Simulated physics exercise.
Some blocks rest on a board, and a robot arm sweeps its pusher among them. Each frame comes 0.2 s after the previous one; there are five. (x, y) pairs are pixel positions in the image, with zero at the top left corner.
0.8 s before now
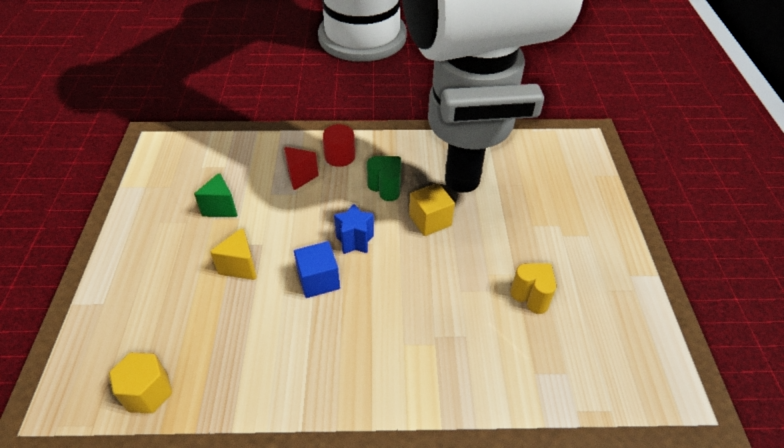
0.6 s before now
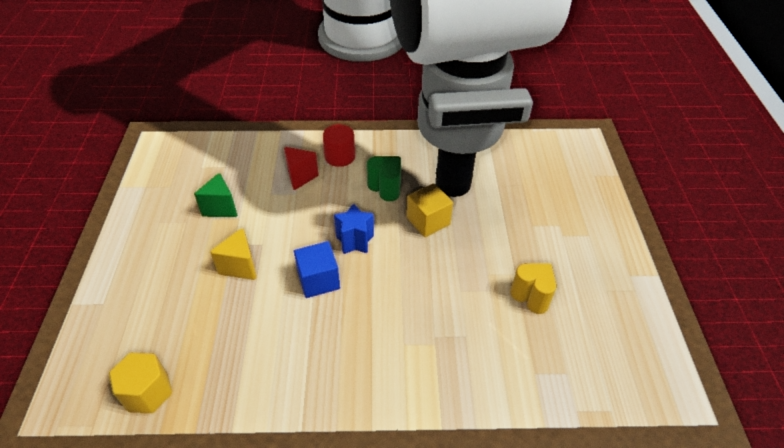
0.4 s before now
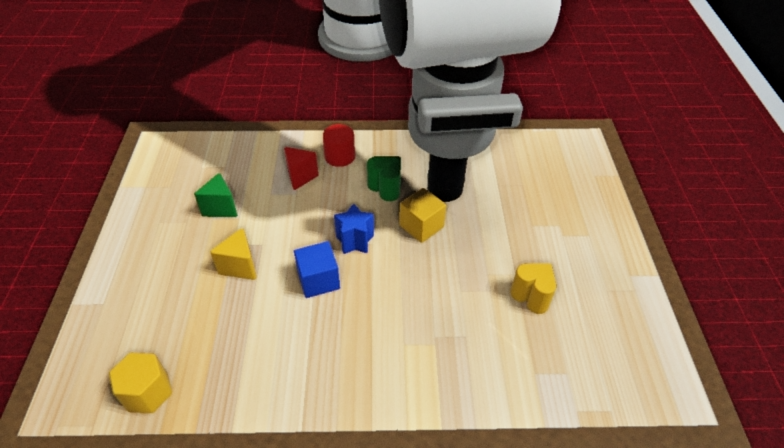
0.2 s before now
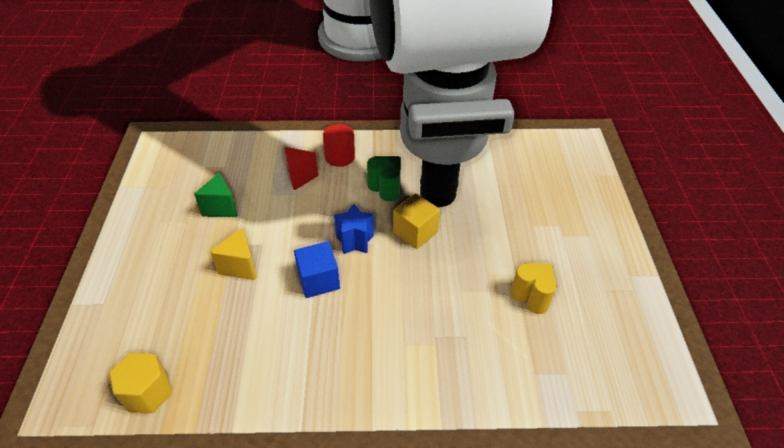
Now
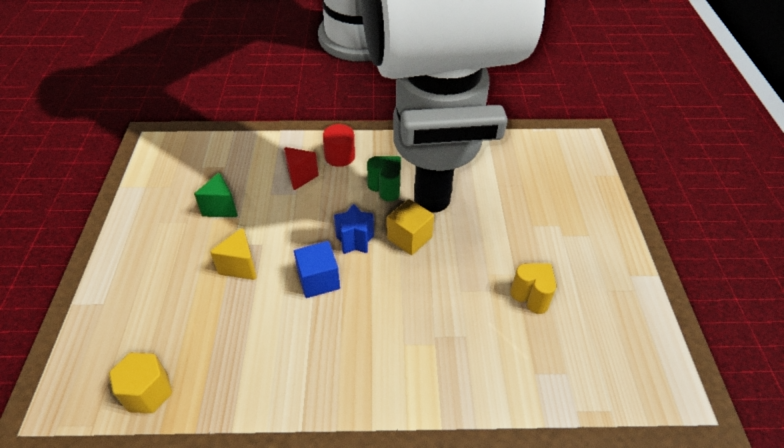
A robot arm slowly pushes the yellow square block leftward and slightly down the board.
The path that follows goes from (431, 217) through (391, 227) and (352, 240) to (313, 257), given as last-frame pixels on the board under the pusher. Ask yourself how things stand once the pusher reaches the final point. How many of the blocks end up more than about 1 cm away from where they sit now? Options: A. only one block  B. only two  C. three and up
Option C.
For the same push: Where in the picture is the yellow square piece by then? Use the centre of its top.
I predict (378, 239).
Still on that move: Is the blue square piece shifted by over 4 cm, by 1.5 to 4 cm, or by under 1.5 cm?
Verdict: From 1.5 to 4 cm.
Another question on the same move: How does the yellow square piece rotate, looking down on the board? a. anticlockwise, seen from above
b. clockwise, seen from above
My pick is a.
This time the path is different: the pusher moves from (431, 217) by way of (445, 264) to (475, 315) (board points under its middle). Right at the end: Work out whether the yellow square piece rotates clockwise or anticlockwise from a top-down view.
It turns clockwise.
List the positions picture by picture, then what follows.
In the first picture, pusher tip (462, 181); block tops, blue square piece (315, 258); blue star (354, 218); green heart-shaped block (386, 165); yellow square piece (432, 197).
In the second picture, pusher (453, 185); yellow square piece (430, 198).
In the third picture, pusher (445, 190); yellow square piece (423, 203).
In the fourth picture, pusher (438, 195); yellow square piece (417, 209).
In the fifth picture, pusher (432, 200); blue square piece (315, 258); blue star (354, 218); green heart-shaped block (386, 165); yellow square piece (411, 215).
What follows on the original path. One third of the way, pusher (390, 210); yellow square piece (385, 232), turned 40° anticlockwise.
Two thirds of the way, pusher (350, 223); blue square piece (308, 263); blue star (320, 231), turned 25° clockwise; yellow square piece (378, 239), turned 65° anticlockwise.
At the end, pusher (310, 240); blue square piece (286, 272), turned 80° anticlockwise; blue star (275, 242), turned 40° clockwise; green heart-shaped block in place; yellow square piece (378, 239), turned 65° anticlockwise.
